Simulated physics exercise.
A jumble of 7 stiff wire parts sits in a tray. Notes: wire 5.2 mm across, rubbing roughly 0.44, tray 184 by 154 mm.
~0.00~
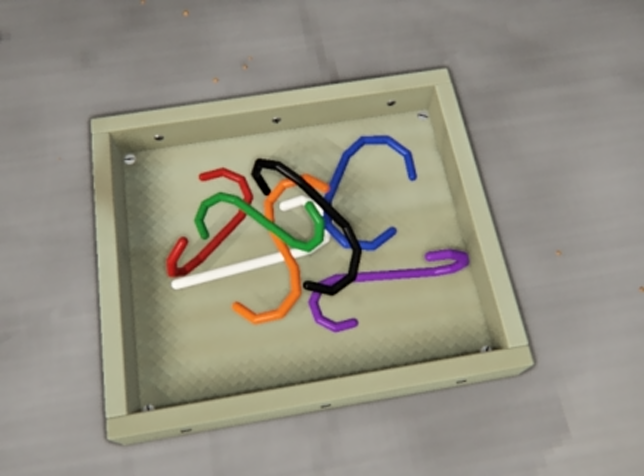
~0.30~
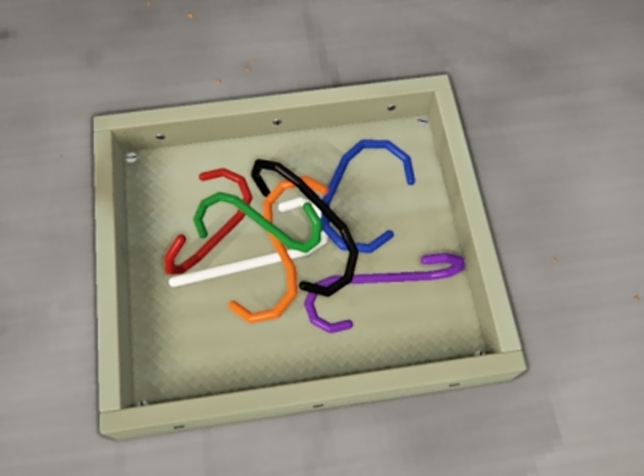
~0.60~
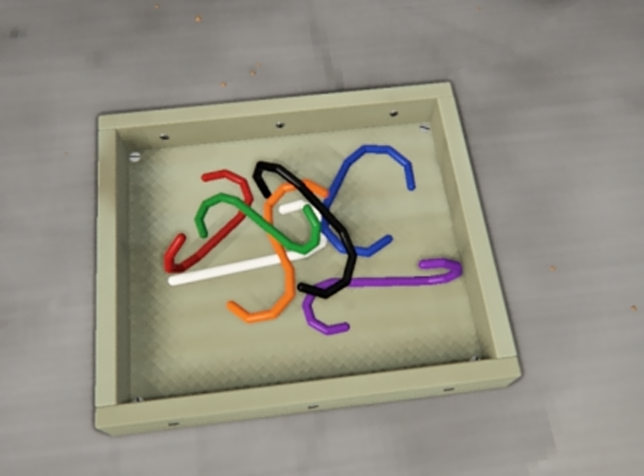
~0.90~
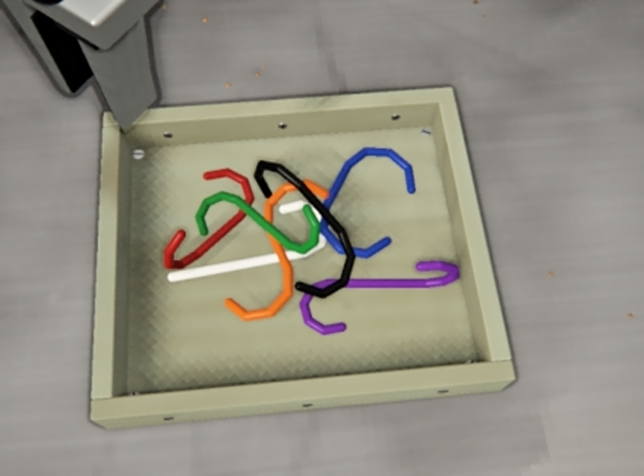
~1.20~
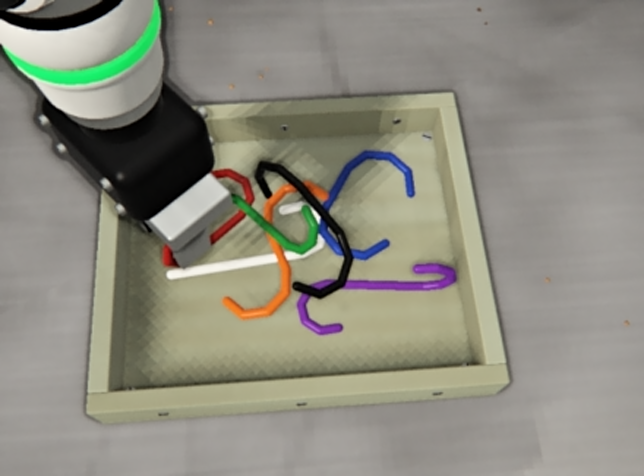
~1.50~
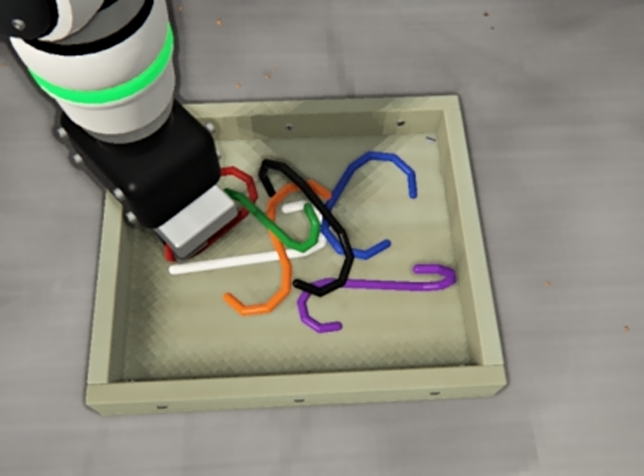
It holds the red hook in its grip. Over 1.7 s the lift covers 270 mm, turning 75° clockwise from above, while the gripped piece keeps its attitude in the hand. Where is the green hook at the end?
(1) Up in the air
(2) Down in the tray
Answer: 1.
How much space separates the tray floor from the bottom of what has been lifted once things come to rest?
Gap: Approx. 200 mm.
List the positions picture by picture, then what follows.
In the first frame, fingers out of view, 206 mm above the grip; green hook from (309, 206) to (205, 235), passing over white hook, over orange hook; red hook from (203, 177) to (183, 242), passing over white hook.
In the second frame, fingers out of view, 206 mm above the grip; white hook from (283, 207) to (174, 282), passing under orange hook, under blue hook, under black hook; black hook from (304, 286) to (266, 193), passing over white hook, over purple hook, over orange hook.
In the third frame, fingers out of view, 193 mm above the grip; red hook from (205, 178) to (181, 238), passing over white hook; blue hook from (411, 187) to (389, 239), passing over white hook, under black hook.
In the fourth frame, fingers (101, 75) 103 mm above the grip; green hook from (307, 209) to (204, 232), passing over white hook, over orange hook; orange hook from (325, 194) to (229, 303), passing over white hook, under black hook, under green hook.
In the fifth frame, fingers (172, 227) 13 mm above the grip; purple hook from (418, 269) to (338, 328), passing under black hook.
In the sixth frame, fingers (180, 234) closed on the red hook.
After 2.01 s, lowest point more than 20 mm over the tray floor, red hook 58 mm.
After 2.43 s, lowest point more than 20 mm over the tray floor, red hook 159 mm, green hook 92 mm.
After 3.20 s, lowest point more than 20 mm over the tray floor, red hook 273 mm, green hook 207 mm.
At rest, hanging red hook 273 mm, green hook 204 mm; the other 5 are down.
